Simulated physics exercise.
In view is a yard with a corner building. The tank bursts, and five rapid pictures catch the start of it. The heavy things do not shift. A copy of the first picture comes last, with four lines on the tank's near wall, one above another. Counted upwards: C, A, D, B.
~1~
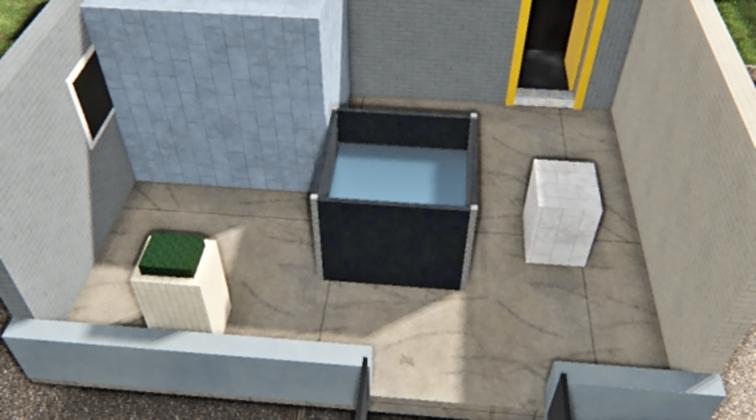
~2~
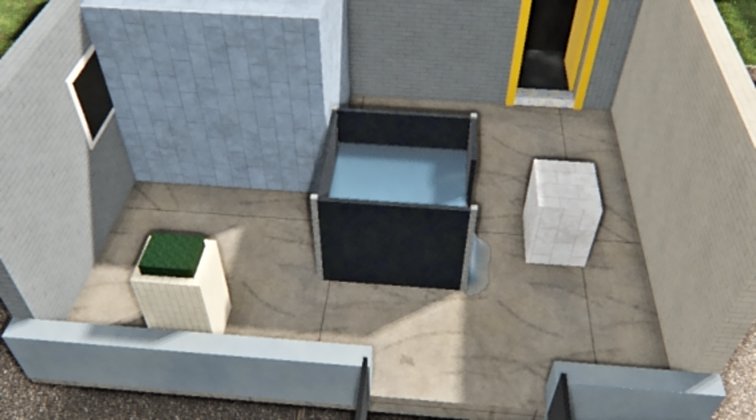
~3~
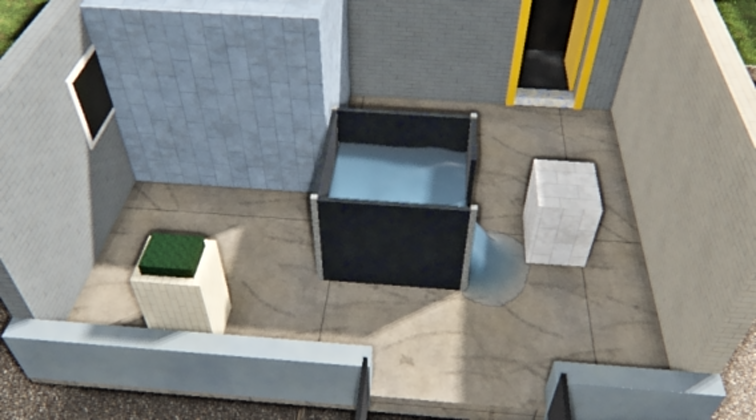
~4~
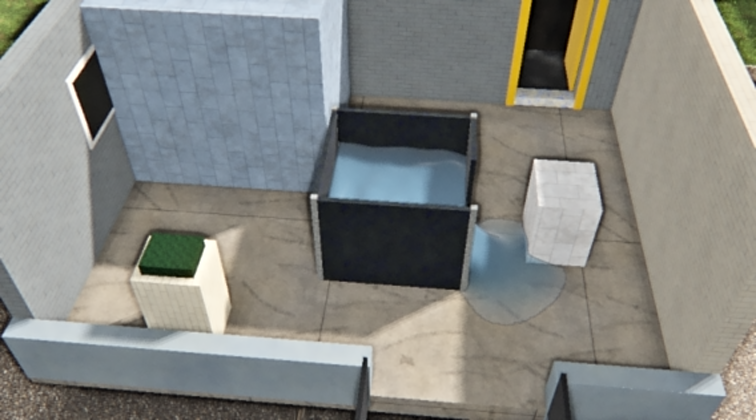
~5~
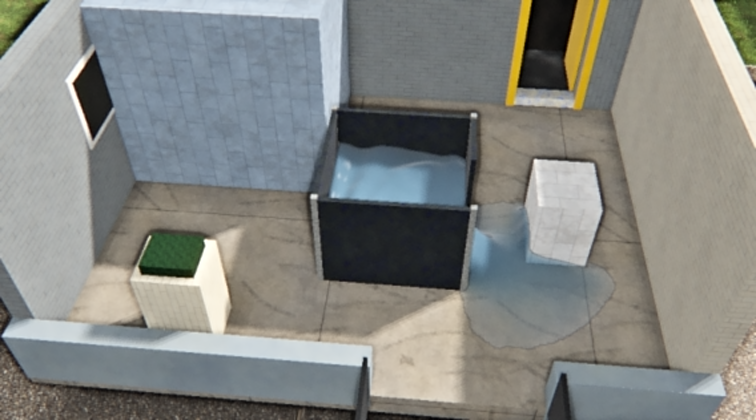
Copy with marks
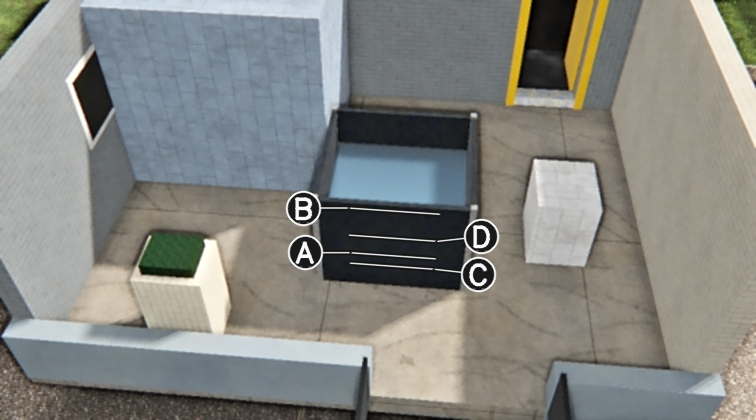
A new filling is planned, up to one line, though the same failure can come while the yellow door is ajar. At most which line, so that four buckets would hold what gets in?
The limit is D.
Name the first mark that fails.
The answer is B.
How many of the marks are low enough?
Three of them.
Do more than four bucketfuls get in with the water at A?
No, not at all.
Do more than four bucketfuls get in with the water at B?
Yes.
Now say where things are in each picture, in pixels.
Water in the tank at rest, its middle at (398, 187); foot of the yellow doorway at (543, 106); open gate at (463, 351).
Water covers 1 % of the ground and shows as far out as (475, 288).
Water covers 3 % of the ground and shows as far out as (520, 267).
Water covers 5 % of the ground and shows as far out as (556, 282).
Water covers 9 % of the ground and shows as far out as (608, 286).
On the marked copy, A at (392, 255); B at (393, 211); C at (392, 266); D at (392, 238); from the bottom up C, A, D, B.
If A is chosen, nothing gets over.
If B is chosen, about 8 bucketfuls get in.
If C is chosen, nothing gets over.
If D is chosen, a splash gets over, under a bucket.
